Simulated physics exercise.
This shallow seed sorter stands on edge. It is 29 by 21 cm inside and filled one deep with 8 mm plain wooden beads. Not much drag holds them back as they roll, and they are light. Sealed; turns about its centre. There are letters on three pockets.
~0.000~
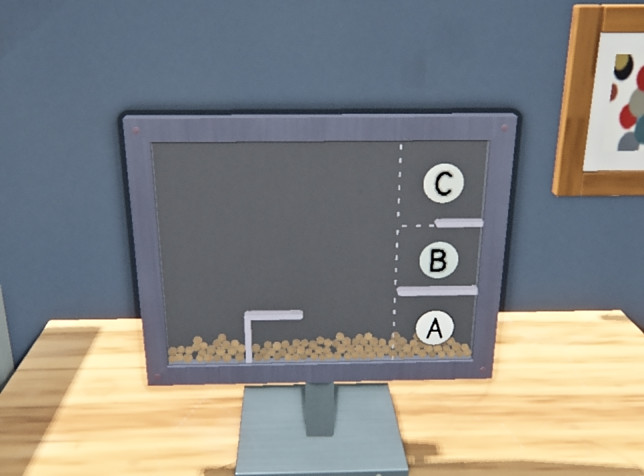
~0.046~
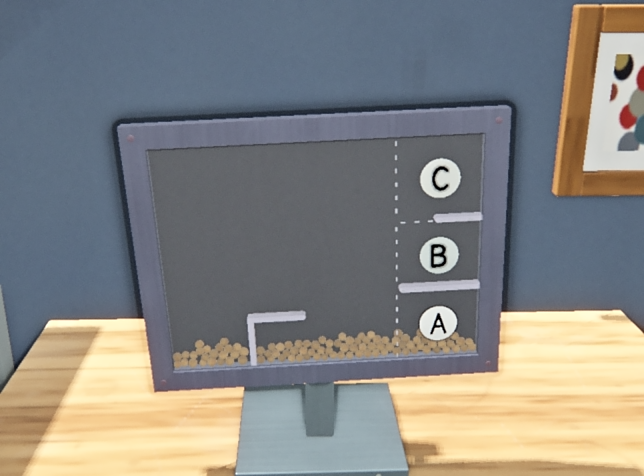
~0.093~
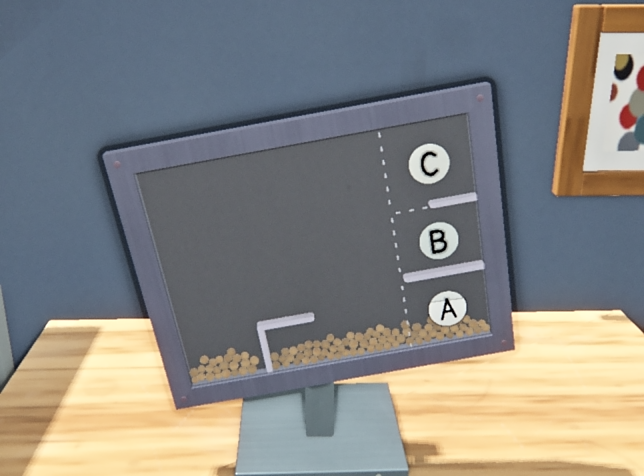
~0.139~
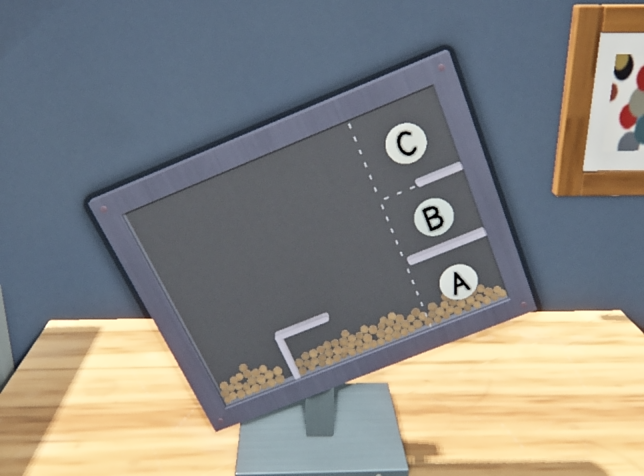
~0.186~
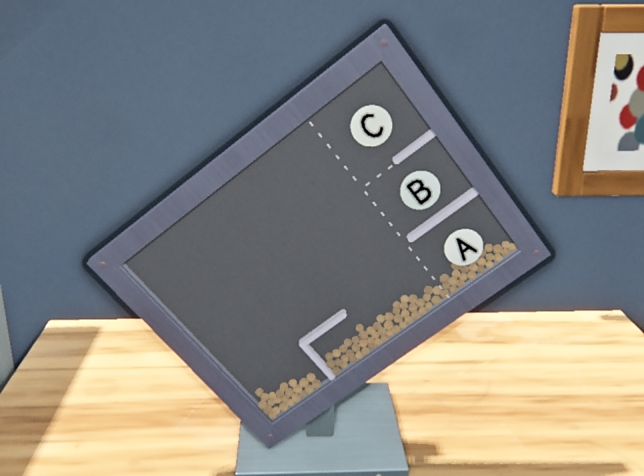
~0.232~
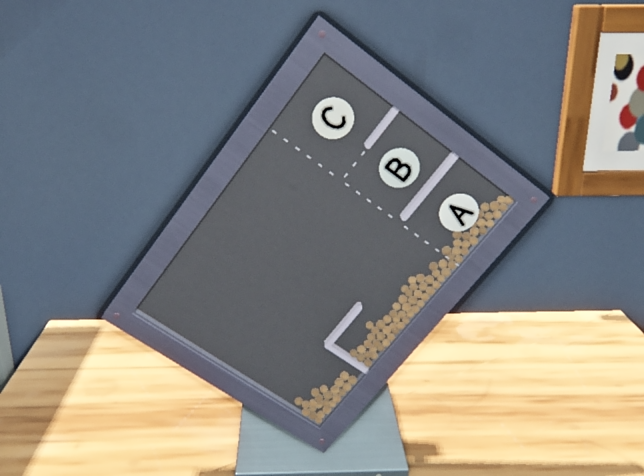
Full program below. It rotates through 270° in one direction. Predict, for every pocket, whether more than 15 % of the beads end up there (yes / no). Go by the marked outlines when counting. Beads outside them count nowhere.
Pocket A: Yes. Pocket B: No. Pocket C: Yes.
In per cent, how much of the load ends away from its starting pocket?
Close to 95 % end up somewhere else.
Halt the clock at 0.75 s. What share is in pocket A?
I'd say some 5 in a hundred.
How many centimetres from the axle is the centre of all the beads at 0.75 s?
Right: About 1 cm; below: About 2 cm.
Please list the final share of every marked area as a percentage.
Final shares, per cent - pocket A = 40; pocket B = 5; pocket C = 55.
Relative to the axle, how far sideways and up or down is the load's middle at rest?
Right: About 1 cm; below: About 13 cm.
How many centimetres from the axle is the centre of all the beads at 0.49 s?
Roughly 8 centimetres to the right and 3 centimetres above.
After 0.49 s, it stands 137° anticlockwise; the beads' middle is 8 cm right of and 3 cm above the centre; A 10 %.
After 0.75 s, it has come round 222° anticlockwise; the beads' middle is 1 cm right of and 2 cm below the centre; A 5 %, C 20 %.
After 0.97 s, it has come round 270° anticlockwise; the beads' middle is 1 cm right of and 11 cm below the centre; A 40 %, B 5 %, C 50 %.
All still by 1.7 s, it has come round 270° anticlockwise; A 40 %, B 5 %, C 55 %.
